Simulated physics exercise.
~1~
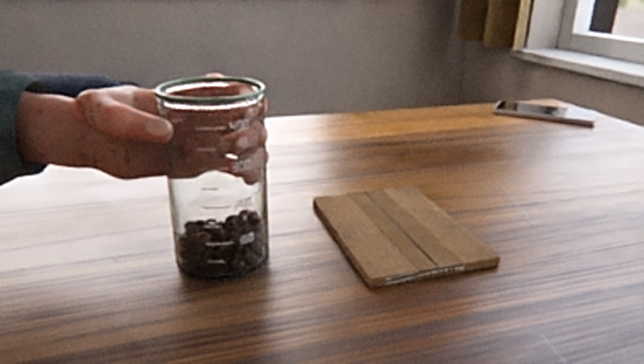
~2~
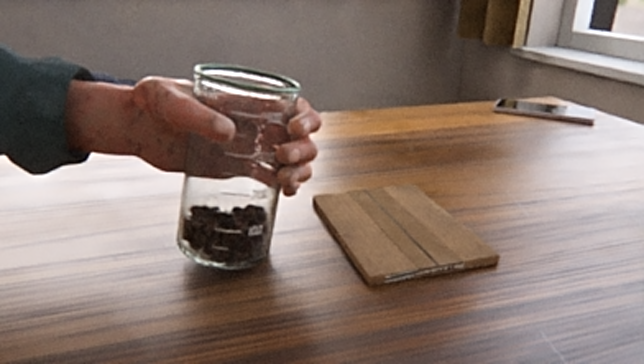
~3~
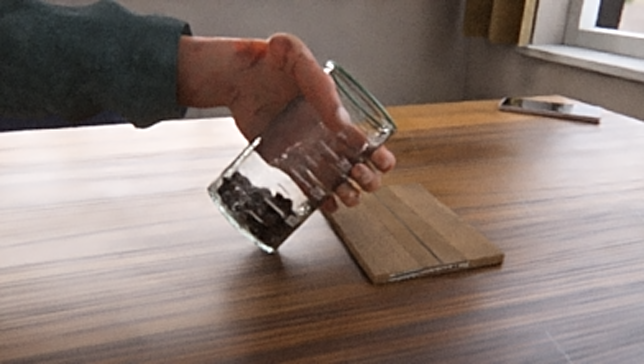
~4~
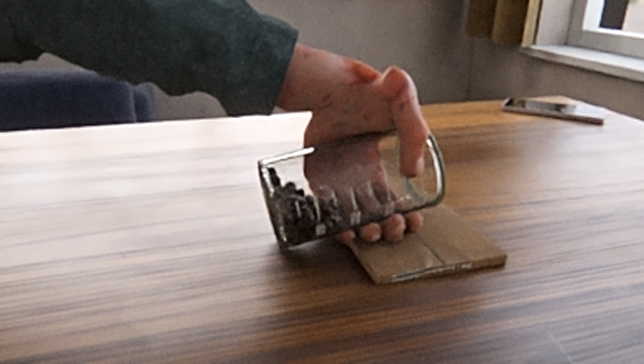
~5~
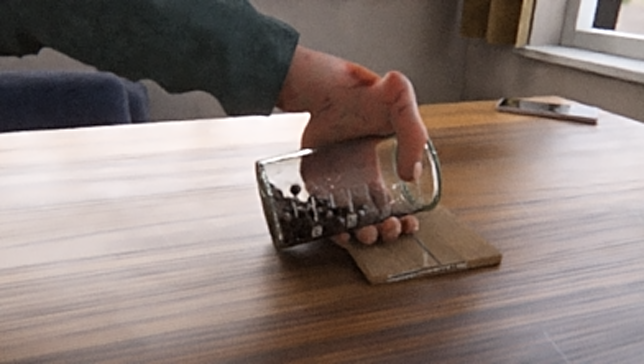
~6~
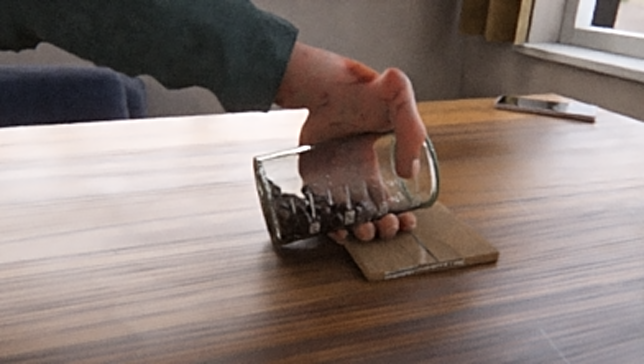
A hand gripped an open clear beaker holding small dark pieces, tipped it over to the right, and laid it nearly flat against the low wooden box beside it, where it stayed, still held, with all the pieces inside.
